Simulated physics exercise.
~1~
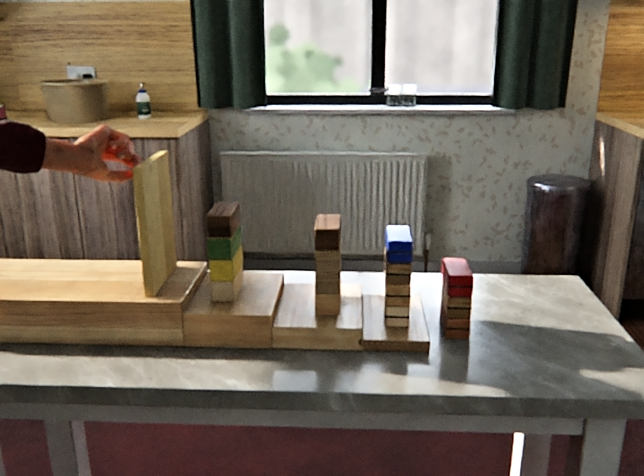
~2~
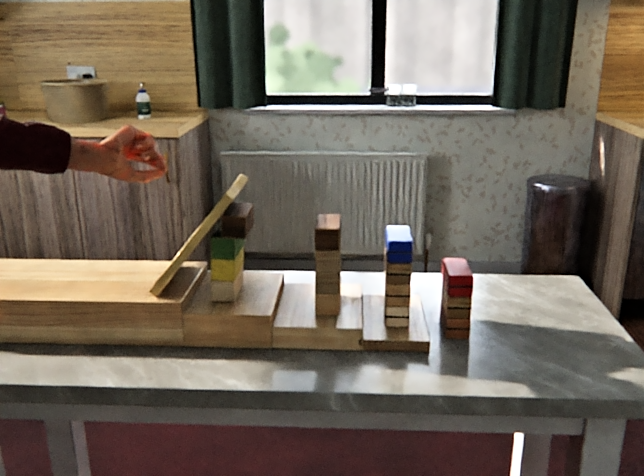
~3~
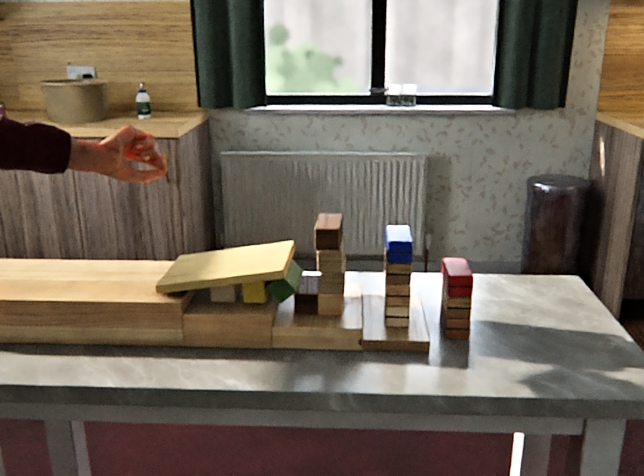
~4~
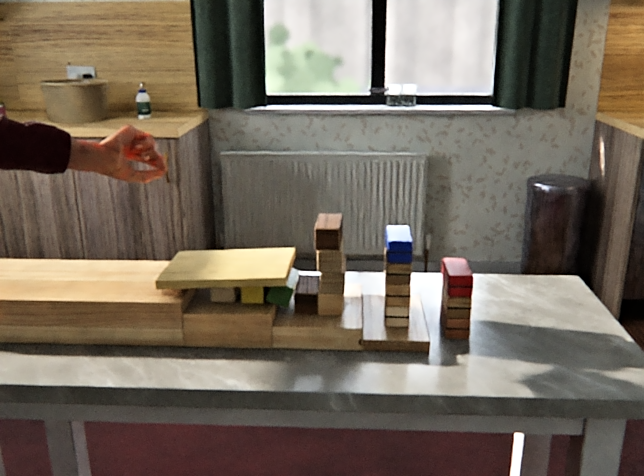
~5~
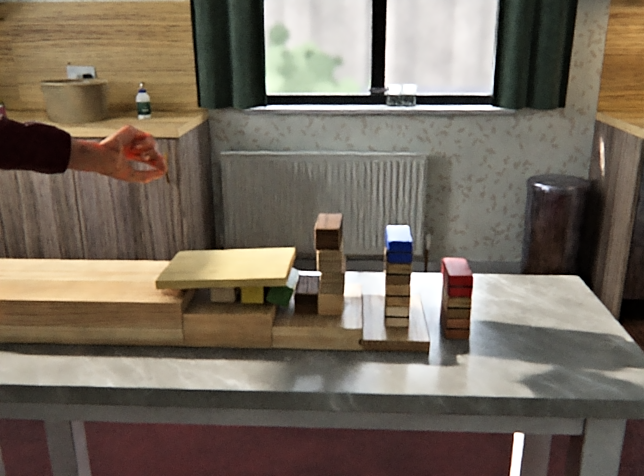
On a grey table, a hand tipping an upright board onto the nearest block stack, which collapses beneath it while three stay standing.
